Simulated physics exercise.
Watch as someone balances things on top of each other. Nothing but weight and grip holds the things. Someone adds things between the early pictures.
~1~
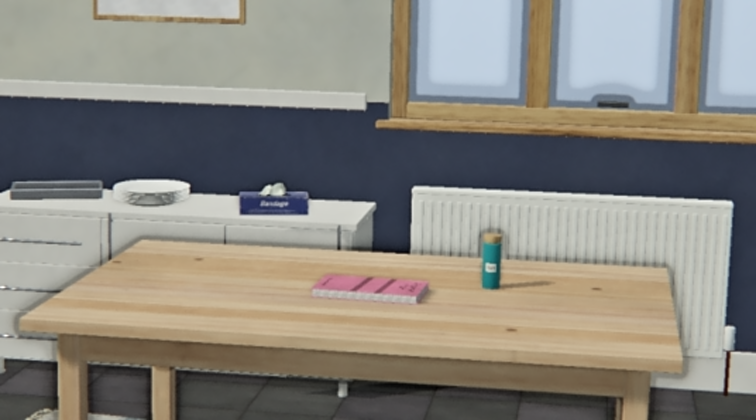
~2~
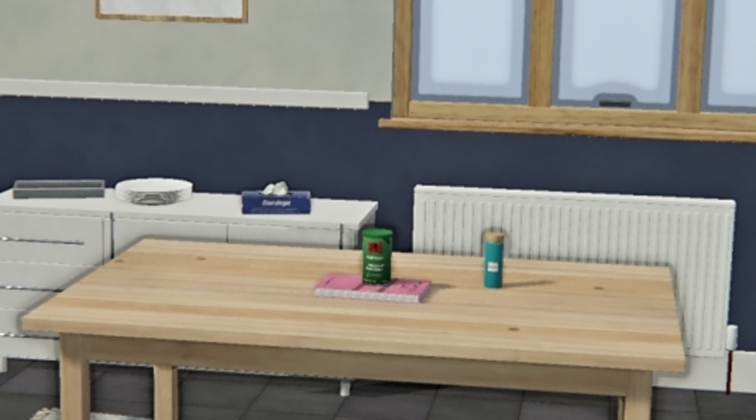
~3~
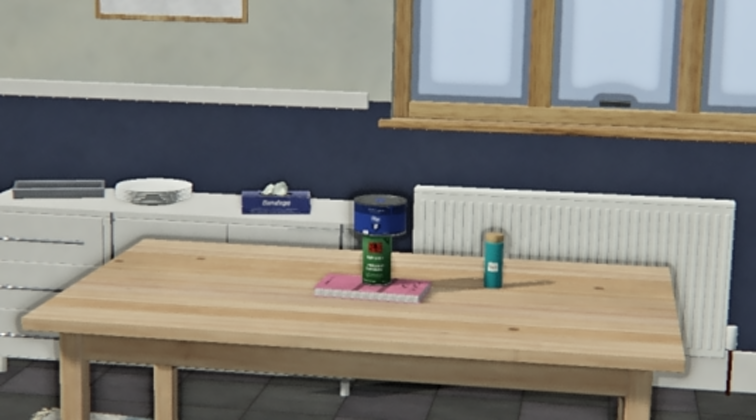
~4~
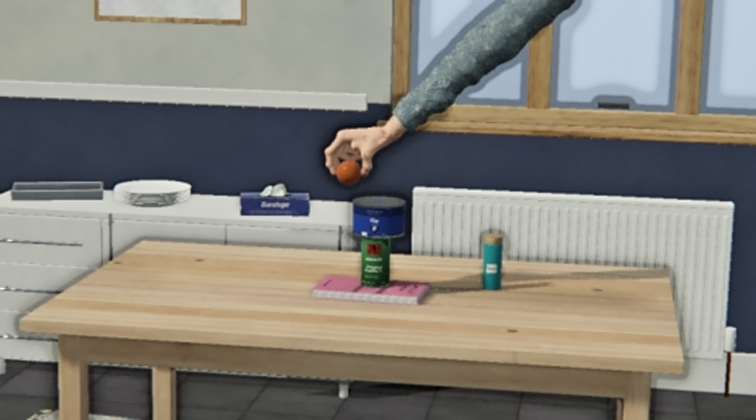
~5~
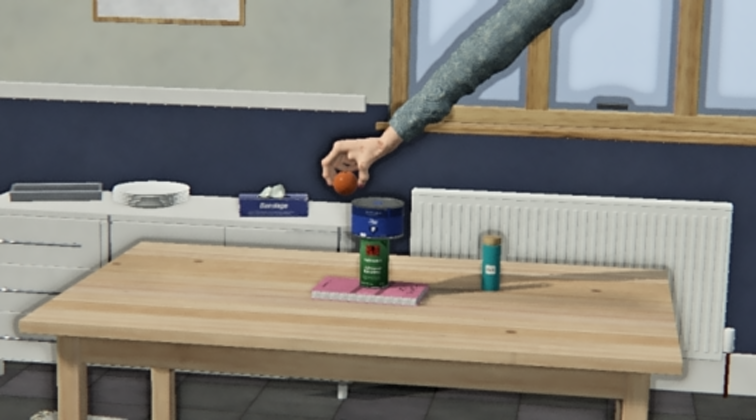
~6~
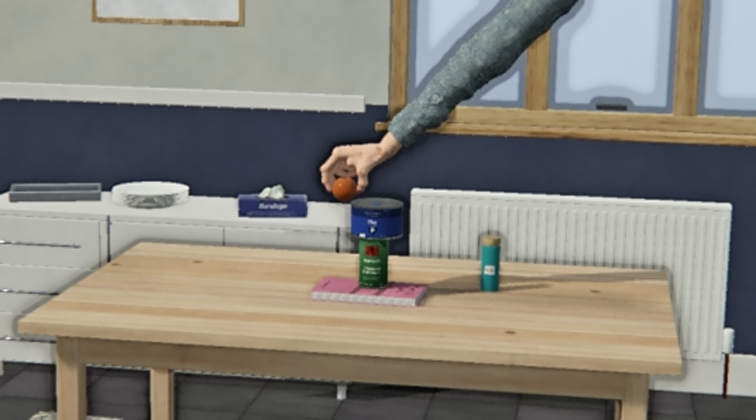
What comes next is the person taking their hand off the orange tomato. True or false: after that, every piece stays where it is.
False.
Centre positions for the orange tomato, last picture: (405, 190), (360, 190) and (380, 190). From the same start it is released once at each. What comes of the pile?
Outcomes in order: A collapse, no collapse, no collapse.
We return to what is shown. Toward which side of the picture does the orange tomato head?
Well, it travels over to the left.
Then, 0.30 s on from there, orange tomato now fallen.
Then, 0.40 s on from there, things are still on the move.
Then, 0.80 s on from there, as before.
In the end, fallen, orange tomato; the other 4 unmoved. At the end, from the last picture's camera, orange tomato near (304, 279). The pile gives way.
